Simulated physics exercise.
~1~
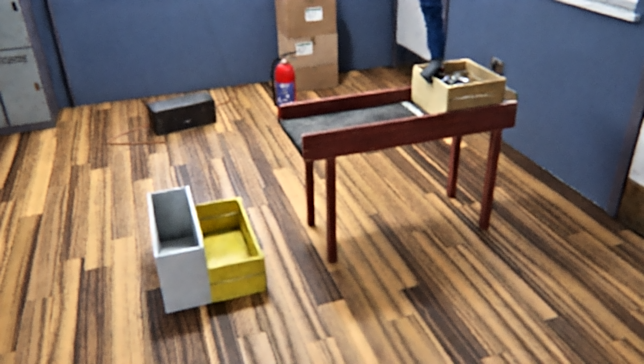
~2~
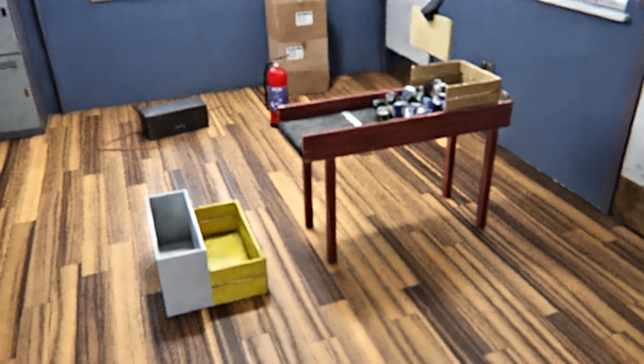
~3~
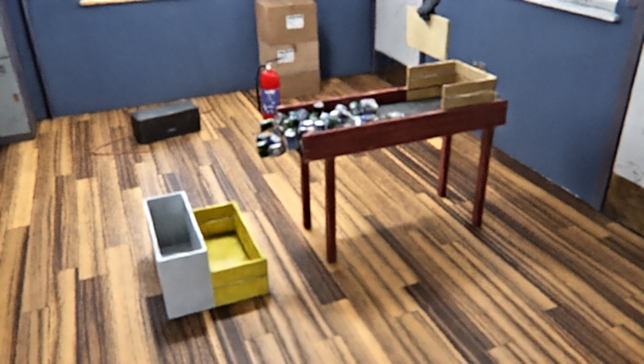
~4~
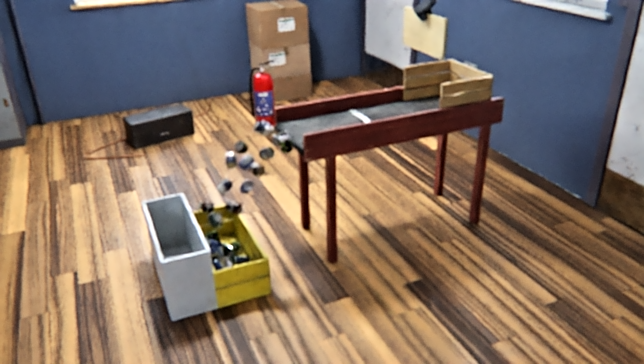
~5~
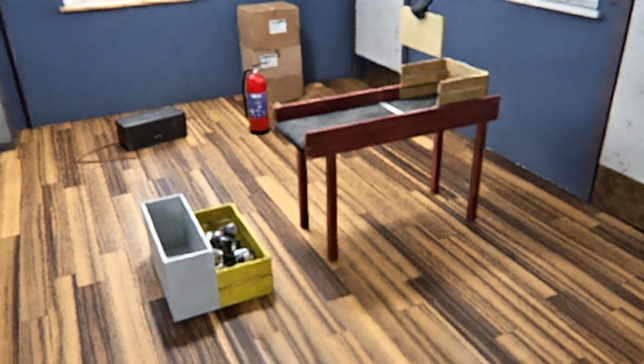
Dark red conveyor table carrying small cans from a wooden pen and spilling them into a yellow box beside a white bin.
